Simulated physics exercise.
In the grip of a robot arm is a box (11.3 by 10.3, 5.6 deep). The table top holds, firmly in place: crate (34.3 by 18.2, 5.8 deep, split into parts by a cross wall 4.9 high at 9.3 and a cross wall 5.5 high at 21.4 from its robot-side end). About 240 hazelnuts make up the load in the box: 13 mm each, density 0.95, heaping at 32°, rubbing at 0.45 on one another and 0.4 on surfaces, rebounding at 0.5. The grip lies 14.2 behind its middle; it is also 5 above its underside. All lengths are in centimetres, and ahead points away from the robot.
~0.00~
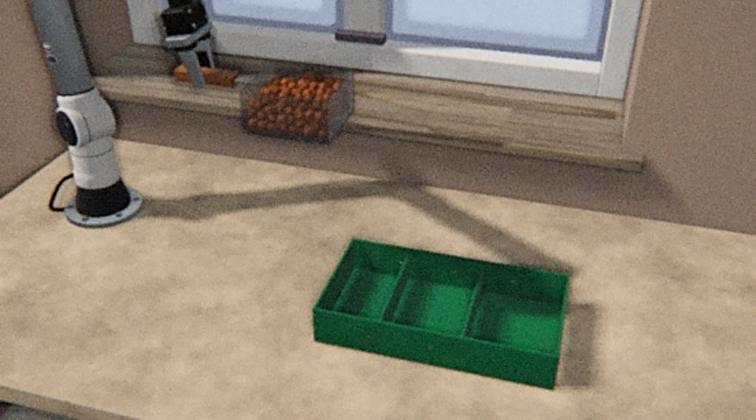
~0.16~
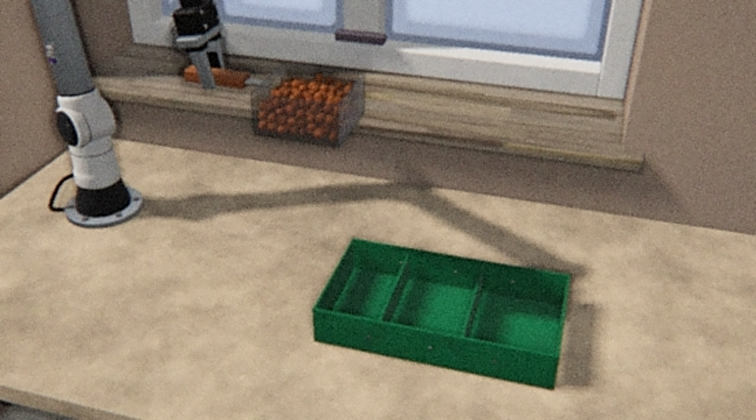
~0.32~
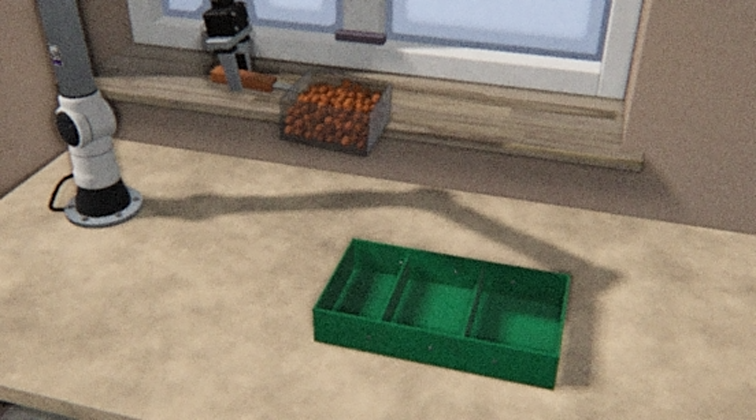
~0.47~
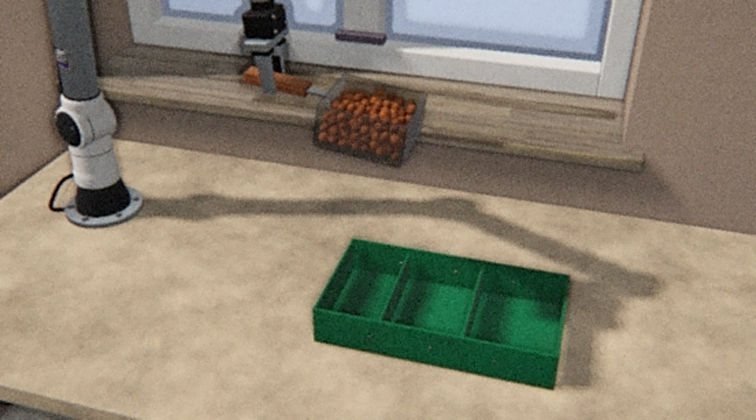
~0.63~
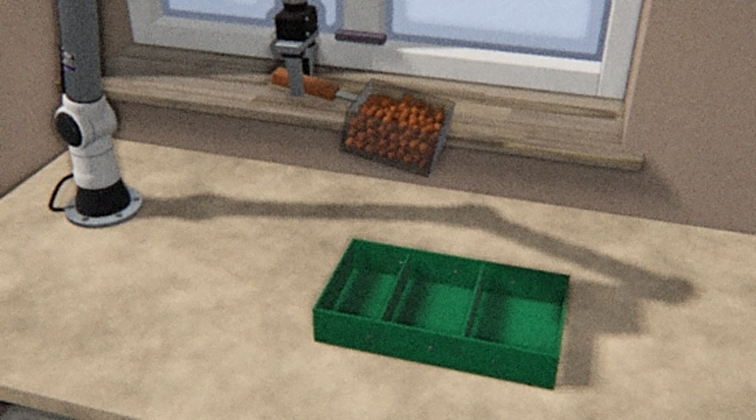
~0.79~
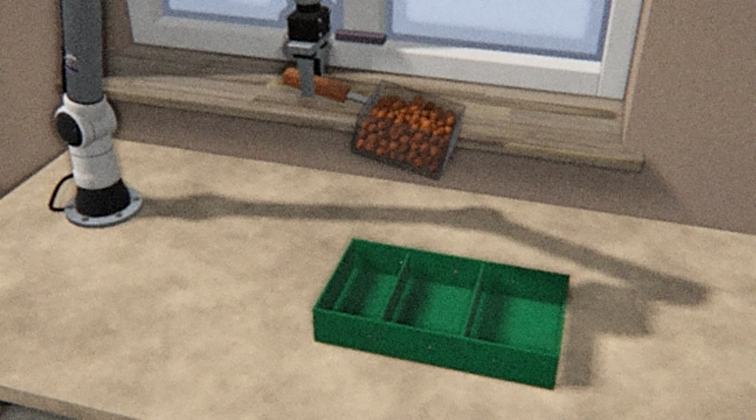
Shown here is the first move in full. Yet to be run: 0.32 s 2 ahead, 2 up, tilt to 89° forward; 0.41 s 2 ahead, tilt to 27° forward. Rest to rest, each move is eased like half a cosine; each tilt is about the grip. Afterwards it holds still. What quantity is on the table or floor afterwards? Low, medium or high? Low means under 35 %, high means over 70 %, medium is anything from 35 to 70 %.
Low.
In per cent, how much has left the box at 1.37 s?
20 %.
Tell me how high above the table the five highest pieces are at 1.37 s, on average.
Roughly 30 cm.
After 1.08 s, tilted 88° forward, highest piece 29 above the table; 219 in the box, 9 in the robot-side part, 2 in the middle part, 13 in flight or on a rim.
After 1.37 s, tilted 44° forward, highest piece 30 above the table; 200 in the box, 24 in the robot-side part, 6 in the middle part, 6 on the table or floor, 7 in flight or on a rim.
After 1.72 s, tilted 27° forward, highest piece 32 above the table; 198 in the box, 24 in the robot-side part, 9 on the table or floor, 6 in the middle part, 5 in the far-side part, 1 in flight or on a rim.
After 2.77 s, tilted 27° forward, highest piece 32 above the table; 198 in the box, 24 in the robot-side part, 10 on the table or floor, 6 in the middle part, 5 in the far-side part.
At rest, 198 in the box, 24 in the robot-side part, 10 on the table or floor, 6 in the middle part, 5 in the far-side part. That is 4 % on the table or floor.
